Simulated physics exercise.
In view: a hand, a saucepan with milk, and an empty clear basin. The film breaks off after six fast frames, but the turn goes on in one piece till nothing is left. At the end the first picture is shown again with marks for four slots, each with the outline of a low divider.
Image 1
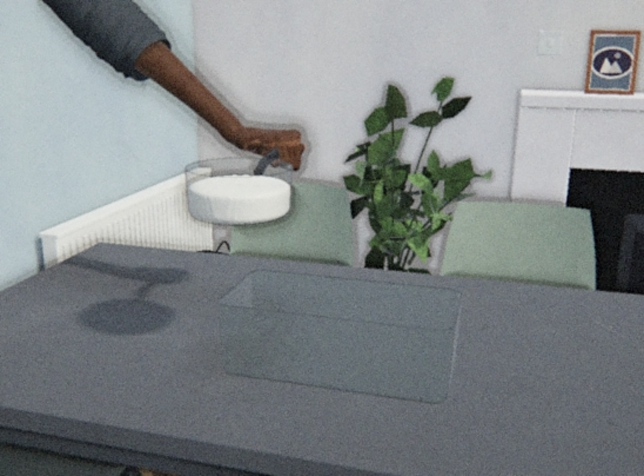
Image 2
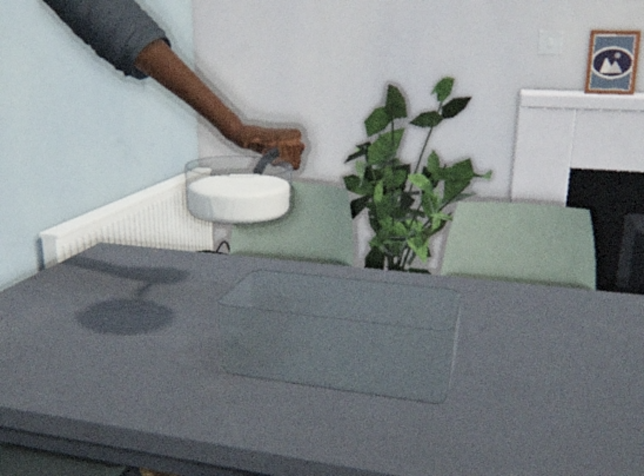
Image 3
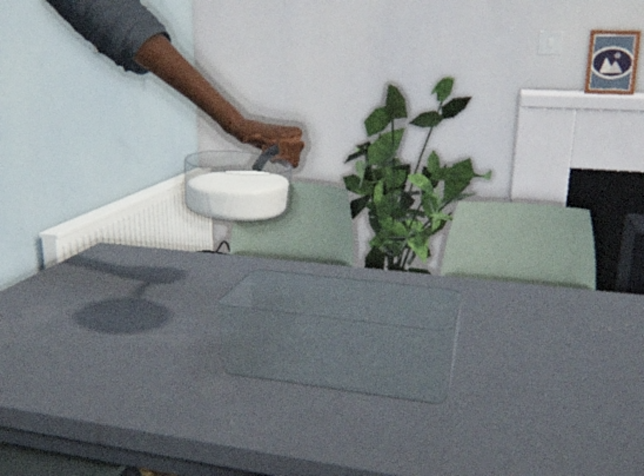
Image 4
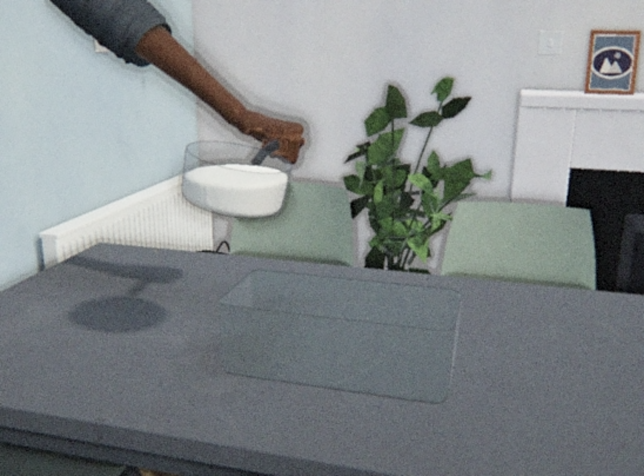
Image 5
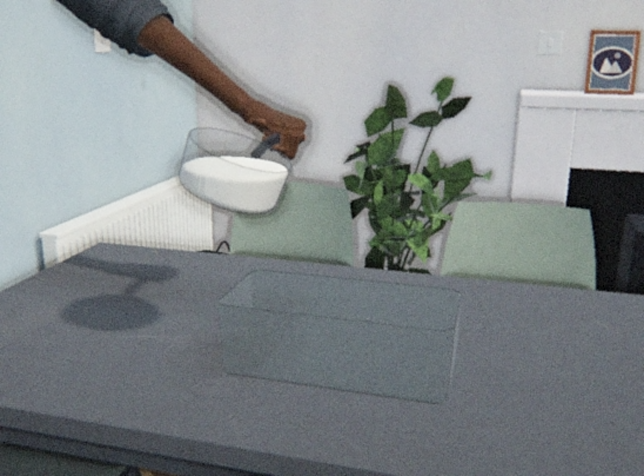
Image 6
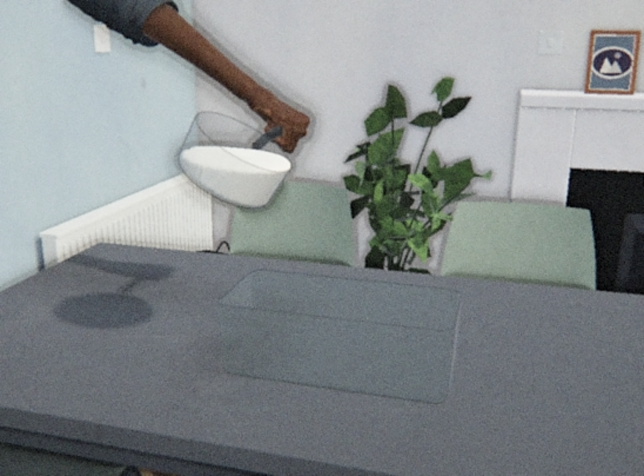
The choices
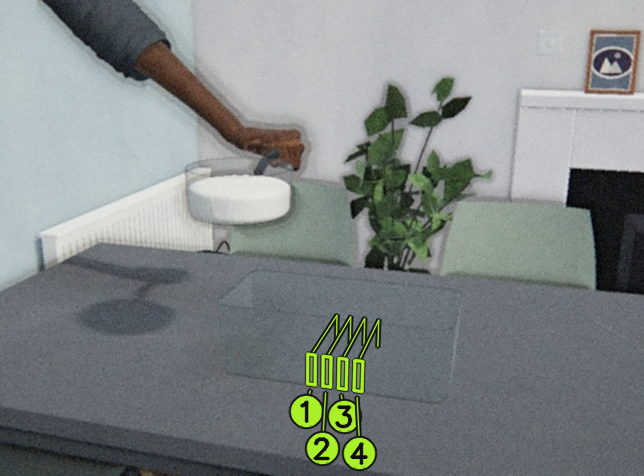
A hand holding a clear saucepan of white milk above a grey table gradually tilting it, an empty clear basin nearby.
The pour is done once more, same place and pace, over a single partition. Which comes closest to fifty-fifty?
4 works best here.
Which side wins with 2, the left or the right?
More ends on the right.
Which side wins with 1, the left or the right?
More ends on the right.
On the marked copy, 1 at (310, 390); 2 at (325, 392); 3 at (341, 394); 4 at (357, 397).
If 1 is chosen, about 5 % ends left of the wall and 92 % right of it; 3 % is lost outside.
If 2 is chosen, about 8 % ends left of the wall and 89 % right of it.
If 3 is chosen, about 20 % ends left of the wall and 78 % right of it.
If 4 is chosen, about 53 % ends left of the wall and 44 % right of it; 3 % is lost outside.
